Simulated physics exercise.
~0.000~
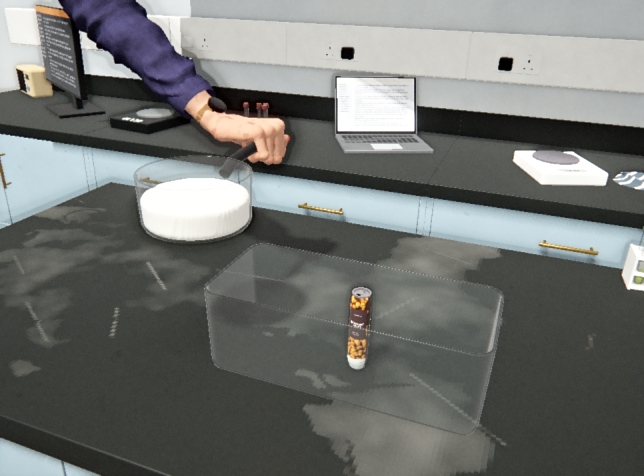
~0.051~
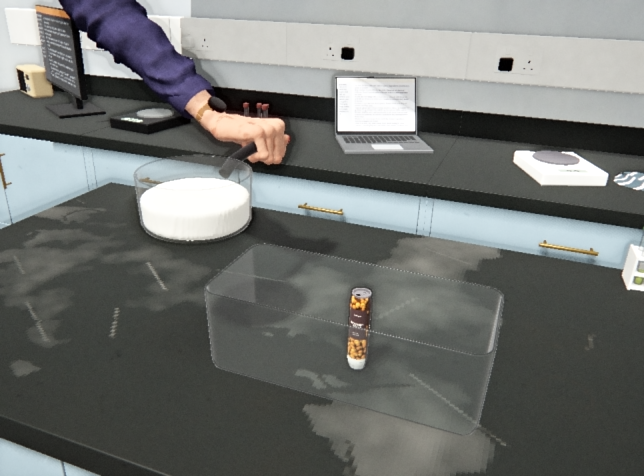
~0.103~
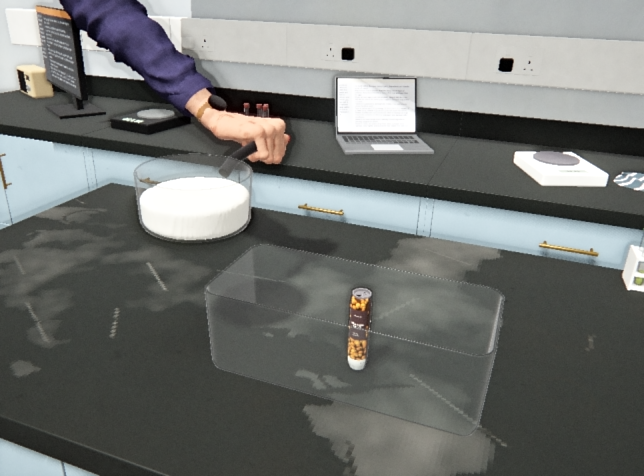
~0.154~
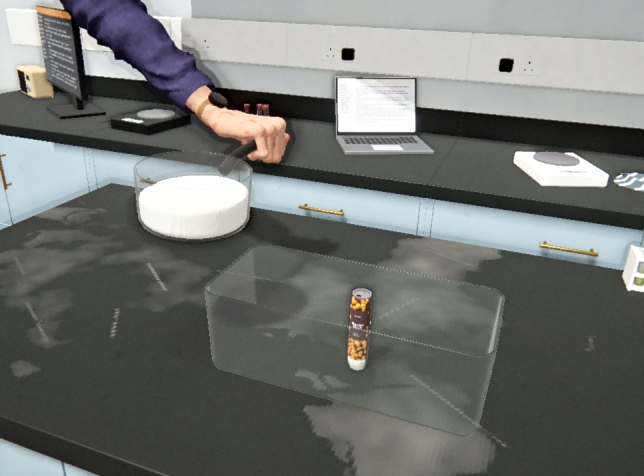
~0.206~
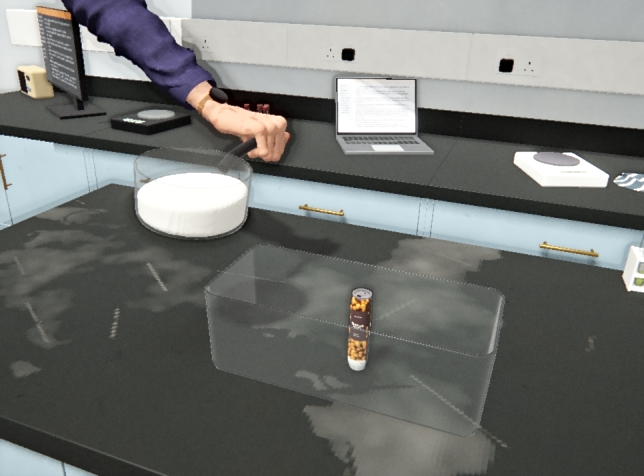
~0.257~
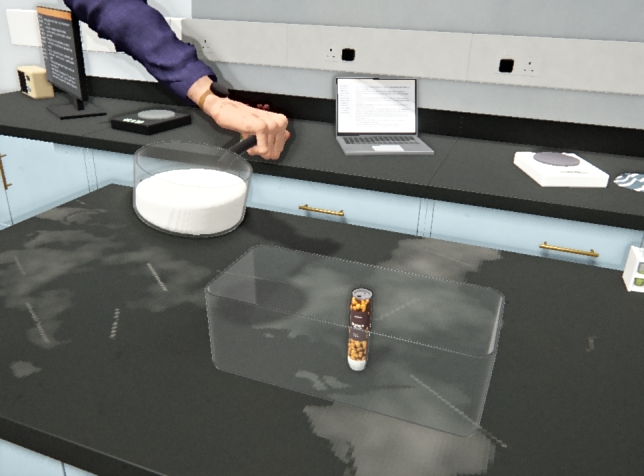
A hand in a dark purple sleeve held a clear, round pan of white milk above a dark counter, then tilted it very slightly to the right, beside an empty see-through basin and an upright tin.
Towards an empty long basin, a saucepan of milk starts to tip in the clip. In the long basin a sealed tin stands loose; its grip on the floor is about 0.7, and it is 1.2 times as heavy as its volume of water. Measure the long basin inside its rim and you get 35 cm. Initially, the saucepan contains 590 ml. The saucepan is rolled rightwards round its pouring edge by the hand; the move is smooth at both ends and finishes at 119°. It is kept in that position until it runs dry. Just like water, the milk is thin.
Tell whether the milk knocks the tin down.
It will not come down.
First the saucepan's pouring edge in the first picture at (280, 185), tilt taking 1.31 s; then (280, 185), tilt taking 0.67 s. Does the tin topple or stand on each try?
The tin overturns the first time and overturns the second time.
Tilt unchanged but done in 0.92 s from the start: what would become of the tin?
Well, the tin simply tips.
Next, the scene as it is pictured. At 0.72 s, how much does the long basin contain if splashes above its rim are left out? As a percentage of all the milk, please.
Near 3 in a hundred.
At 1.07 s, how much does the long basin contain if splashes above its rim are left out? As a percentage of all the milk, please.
Close to 76 in a hundred.
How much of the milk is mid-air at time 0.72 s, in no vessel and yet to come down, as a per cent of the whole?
Some 32 per cent, I reckon.
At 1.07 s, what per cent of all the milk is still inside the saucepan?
What remains is about 7 percent of it all.
After 0.72 s the tilt is 69° and 64 per cent is still to pour; the tin stands where it began.
After 1.07 s the tilt is 109° and 7 per cent is still to pour; the tin stands where it began.
After 1.42 s the tilt is 119° and 0 per cent is still to pour; the tin stands where it began.
After 1.81 s the tilt is 119° and 0 per cent is still to pour; the tin stands where it began.
In the end the tin stands where it began.
